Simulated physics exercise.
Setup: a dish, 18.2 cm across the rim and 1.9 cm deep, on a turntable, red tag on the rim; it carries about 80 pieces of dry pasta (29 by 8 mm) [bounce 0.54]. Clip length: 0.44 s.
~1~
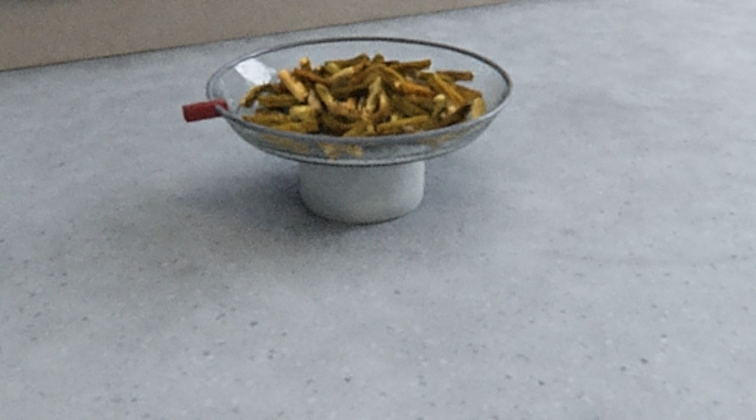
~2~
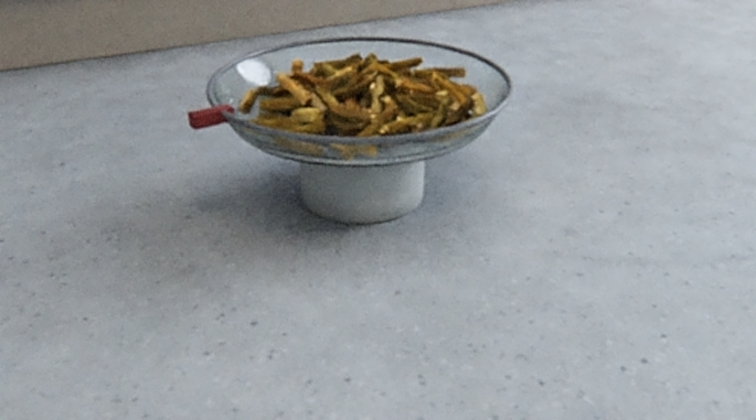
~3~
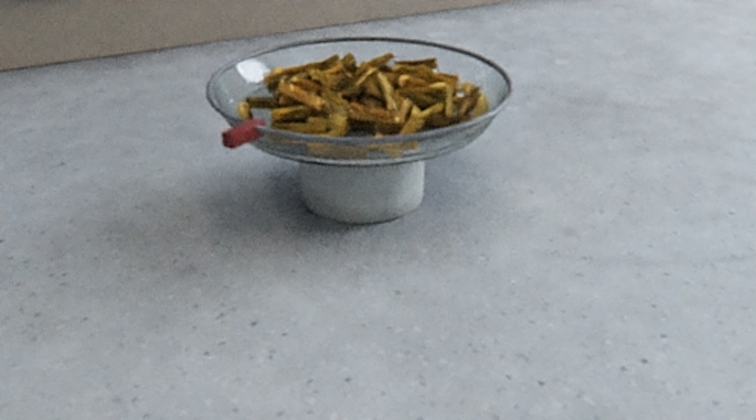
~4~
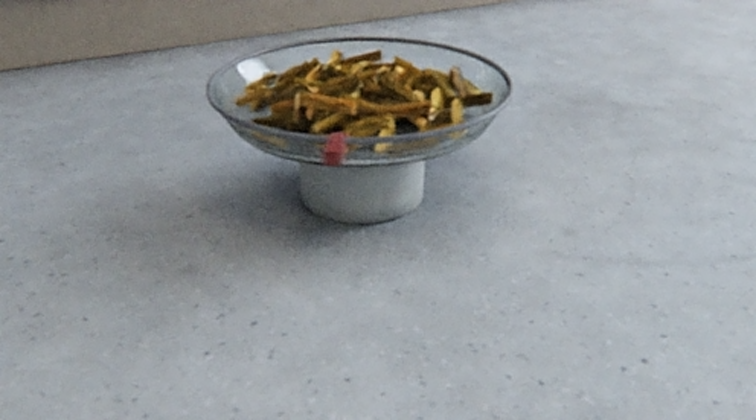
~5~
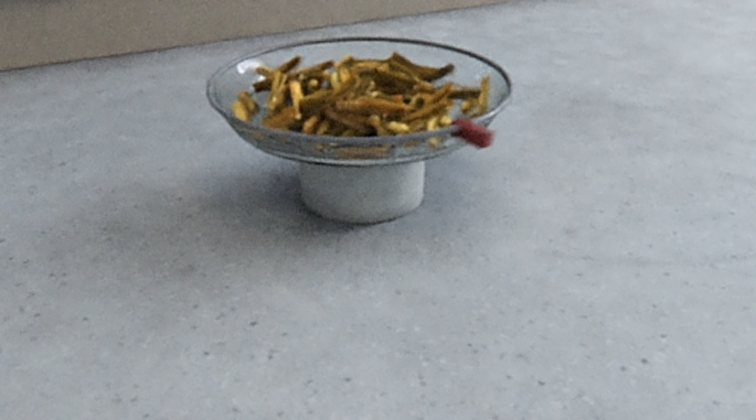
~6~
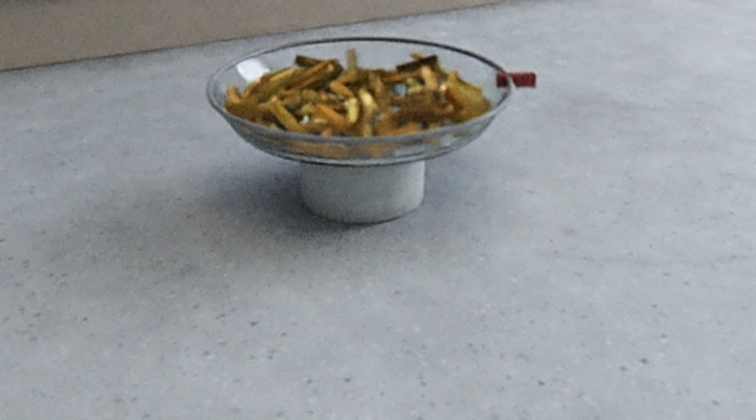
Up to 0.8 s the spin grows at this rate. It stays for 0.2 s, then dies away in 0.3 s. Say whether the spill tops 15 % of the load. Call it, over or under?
My call: Over.
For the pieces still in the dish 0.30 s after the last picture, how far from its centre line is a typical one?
It comes to around 8.0 cm.
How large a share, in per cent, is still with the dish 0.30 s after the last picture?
Some 45 per cent of the load.
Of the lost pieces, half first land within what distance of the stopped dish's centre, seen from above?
24 cm.
Then, 0.30 s after the last picture, dish 45 %, fallen right of where it stops 5 %, in the air 45 %; middle of the pieces not yet landed near (374, 85).
Then, 0.56 s after the last picture, fallen left of where it stops 20 %, fallen behind where it stops 30 %, fallen in front of where it stops 20 %, fallen right of where it stops 25 %, in the air 10 %; middle of the pieces not yet landed near (292, 82).
Then, 0.79 s after the last picture, fallen left of where it stops 25 %, fallen behind where it stops 35 %, fallen in front of where it stops 20 %, fallen right of where it stops 25 %; middle of the pieces not yet landed near (11, 355).
Then, 1.01 s after the last picture, fallen left of where it stops 25 %, fallen behind where it stops 35 %, fallen in front of where it stops 20 %, fallen right of where it stops 25 %.
In the end, fallen left of where it stops 25 %, fallen behind where it stops 35 %, fallen in front of where it stops 20 %, fallen right of where it stops 25 %.
